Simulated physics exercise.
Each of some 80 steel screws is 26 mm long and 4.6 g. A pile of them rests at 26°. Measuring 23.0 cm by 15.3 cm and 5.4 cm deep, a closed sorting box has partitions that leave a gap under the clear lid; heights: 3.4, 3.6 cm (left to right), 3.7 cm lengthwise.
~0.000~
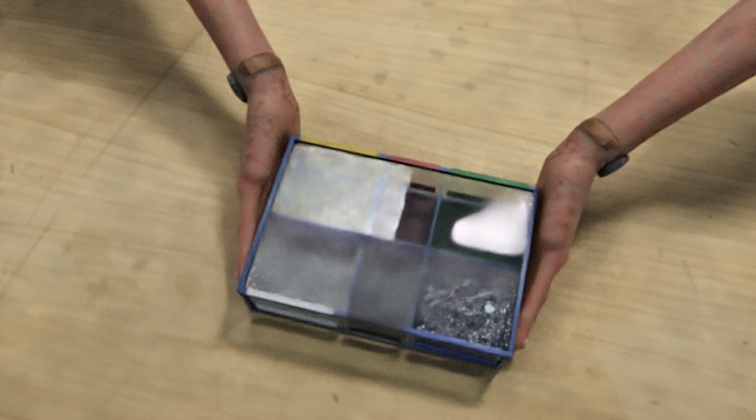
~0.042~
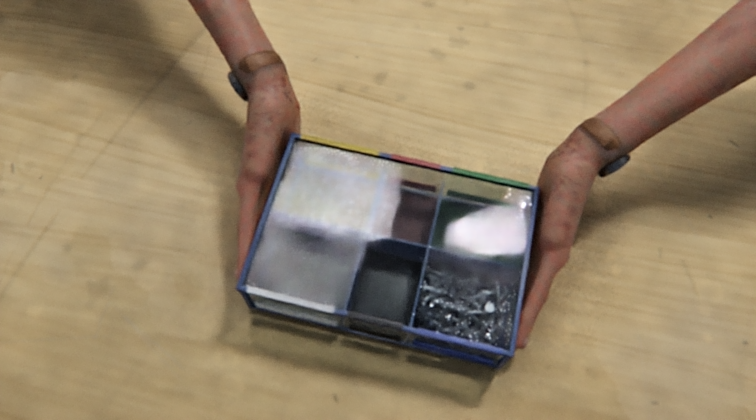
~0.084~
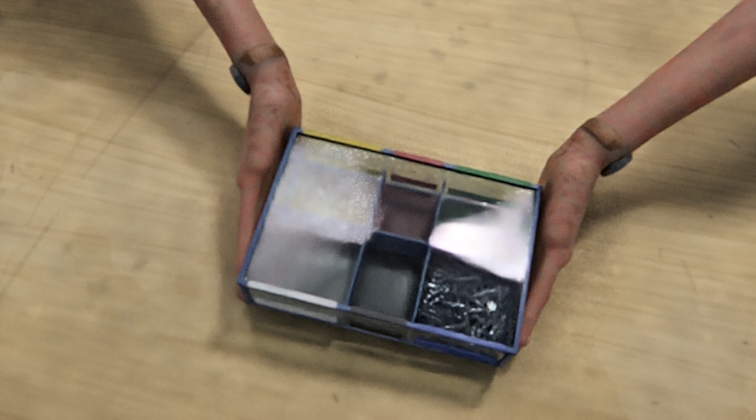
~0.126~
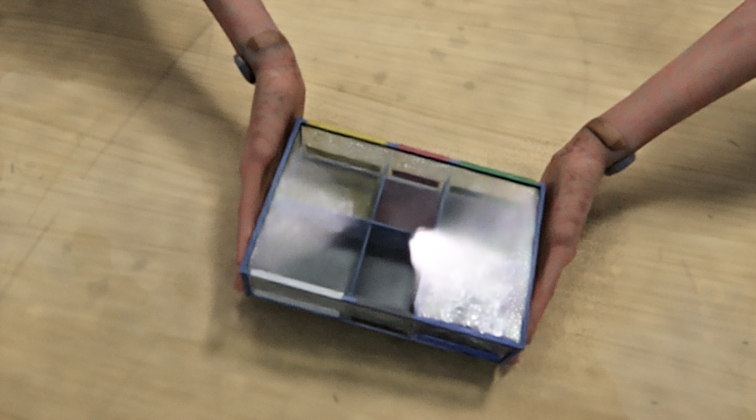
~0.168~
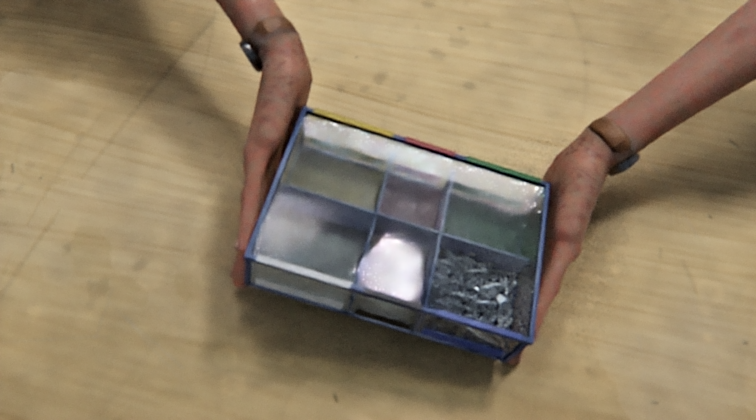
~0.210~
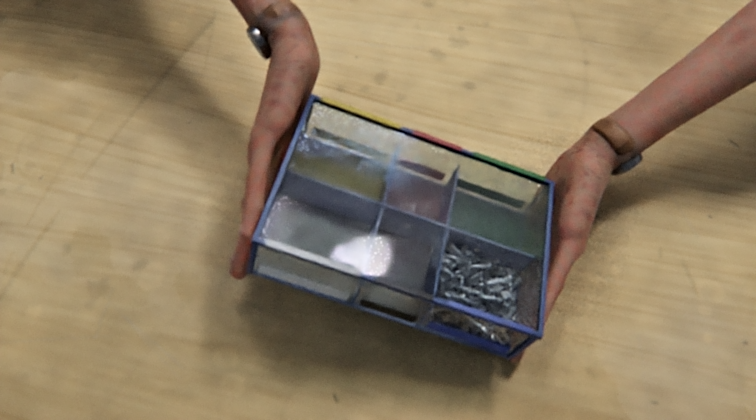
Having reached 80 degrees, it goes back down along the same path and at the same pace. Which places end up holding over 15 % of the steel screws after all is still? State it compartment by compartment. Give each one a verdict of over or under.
Red: Stays behind the line, blue: Crosses the line, green: Stays behind the line, yellow: Stays behind the line, white: Stays behind the line, black: Stays behind the line.
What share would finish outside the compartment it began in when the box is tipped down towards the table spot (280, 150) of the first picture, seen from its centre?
Around 20 percent of them.
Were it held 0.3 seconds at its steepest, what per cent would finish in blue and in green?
Blue keeps 100% and green keeps 0%.
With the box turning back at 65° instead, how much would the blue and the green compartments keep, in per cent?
Blue 95 %, green 5 %.
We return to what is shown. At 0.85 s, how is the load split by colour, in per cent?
Red 0; blue 100; green 0; yellow 0; white 0; black 0.
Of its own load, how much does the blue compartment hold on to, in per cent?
Share retained: Some 100 per cent.
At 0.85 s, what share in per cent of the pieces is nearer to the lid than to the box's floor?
I'd say around 40 percent of the pieces.
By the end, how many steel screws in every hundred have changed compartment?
It works out to about 0 per cent.
After 0.85 s, tilt 79 degrees; blue 100 %.
After 1.28 s, tilt 34 degrees; blue 100 %.
After 1.78 s, tilt 0 degrees; blue 100 %.
By 2.4 s all is still; red 0 %, blue 100 %, green 0 %, yellow 0 %, white 0 %, black 0 %.
